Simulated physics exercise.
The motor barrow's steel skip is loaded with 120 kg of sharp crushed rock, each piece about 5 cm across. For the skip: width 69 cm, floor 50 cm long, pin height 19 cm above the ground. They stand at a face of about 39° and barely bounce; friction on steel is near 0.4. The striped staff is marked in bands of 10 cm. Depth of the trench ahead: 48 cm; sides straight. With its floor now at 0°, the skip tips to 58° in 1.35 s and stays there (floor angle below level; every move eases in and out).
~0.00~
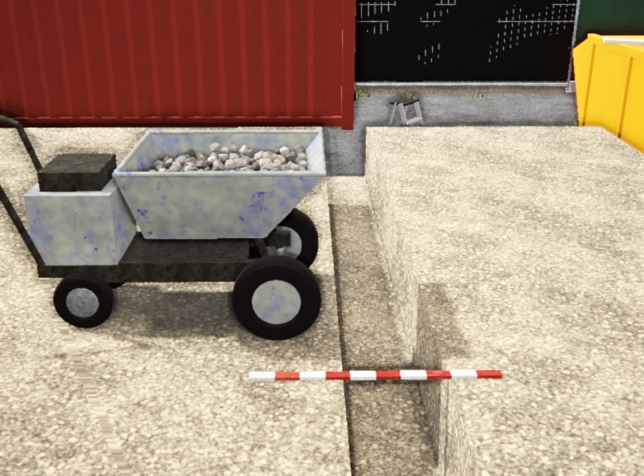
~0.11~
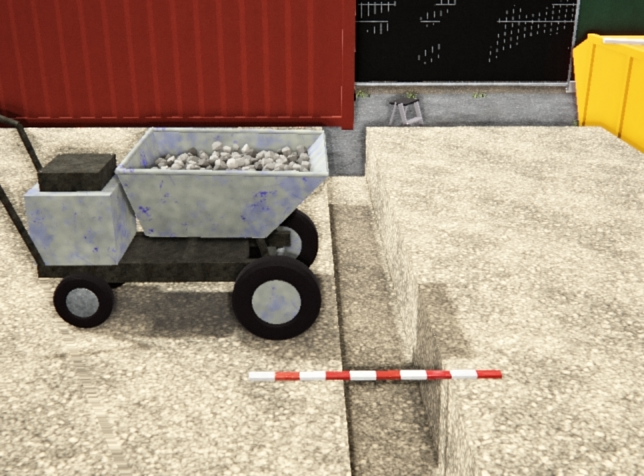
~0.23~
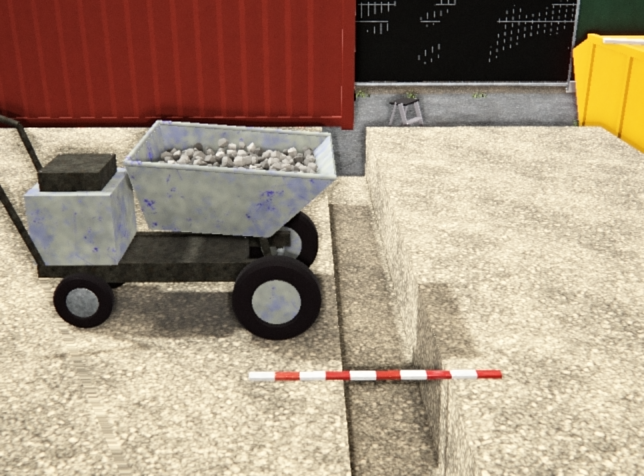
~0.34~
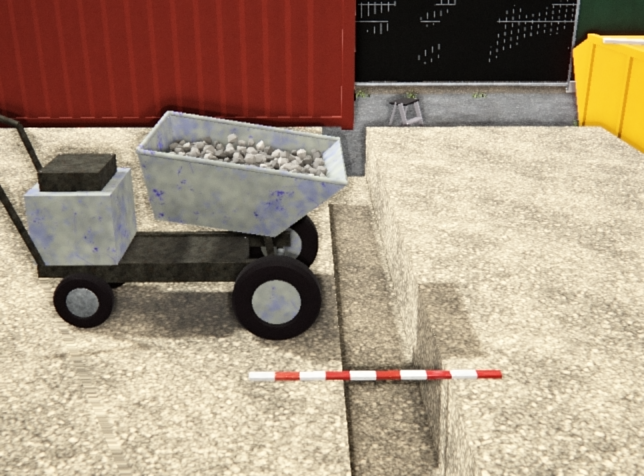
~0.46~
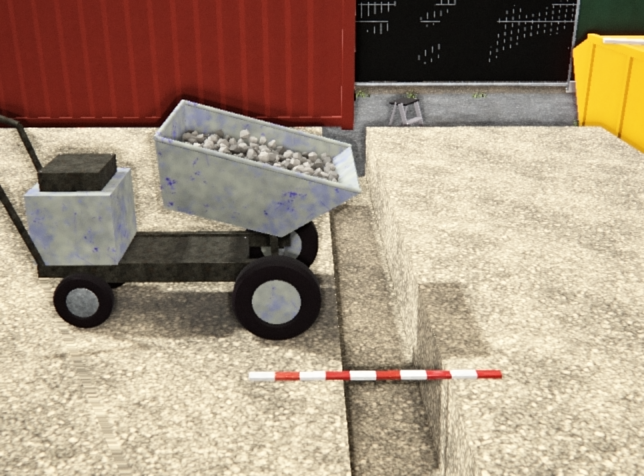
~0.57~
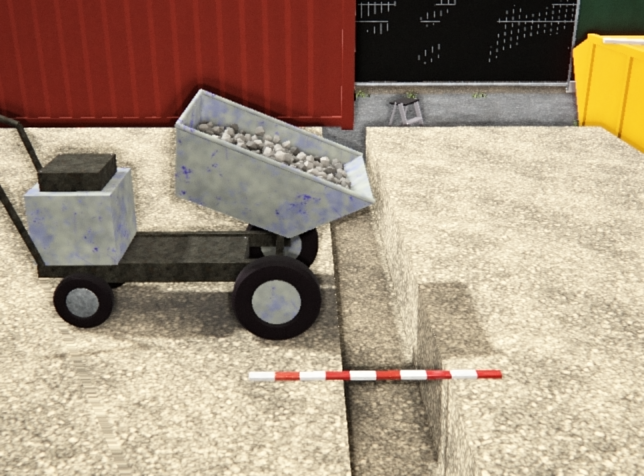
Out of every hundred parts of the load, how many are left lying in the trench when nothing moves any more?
Around 12 in every hundred.
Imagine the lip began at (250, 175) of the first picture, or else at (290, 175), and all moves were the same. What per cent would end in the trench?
The first start gives about 25 per cent, the second about 20.
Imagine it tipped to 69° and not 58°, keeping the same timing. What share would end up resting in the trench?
It would be close to 50 percent.
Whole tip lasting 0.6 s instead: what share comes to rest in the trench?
Close to 10 percent, then.
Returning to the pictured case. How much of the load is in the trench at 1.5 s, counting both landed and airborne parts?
0 per cent, give or take.
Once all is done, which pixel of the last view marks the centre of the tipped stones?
Middle at around (413, 387), I'd say.
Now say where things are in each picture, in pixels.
The skip is at 0°, its lip at (325, 174); the top of the load is at (264, 157), in the first picture.
Lip at (328, 175), floor tilted 1°, highest stones at (227, 158); the stones move at 0.2 m/s on average, in the second picture.
The skip is at 4°, its lip at (336, 178); the top of the load is at (197, 155); the stones move at 0.3 m/s on average, in the third picture.
The skip is at 9°, its lip at (347, 183); the top of the load is at (200, 148); the stones move at 0.4 m/s on average, in the fourth picture.
The skip is at 15°, its lip at (360, 192); the top of the load is at (205, 141); the stones move at 0.5 m/s on average, in the fifth picture.
Lip at (374, 202), floor tilted 22°, highest stones at (214, 131); the stones move at 0.6 m/s on average, in the sixth picture.
After 1.0 s the floor is at 49°; 100 % in the skip; the foremost stones are at (384, 228).
After 1.5 s the floor is at 58°; 100 % in the skip; the foremost stones are at (415, 239).
After 1.8 s the floor is at 58°; 93 % in the skip, 3 % in the trench, 4 % past the trench; the foremost stones are at (459, 307).
After 3.8 s the floor is at 58°; 78 % in the skip, 12 % in the trench, 10 % past the trench; the foremost stones are at (502, 306).
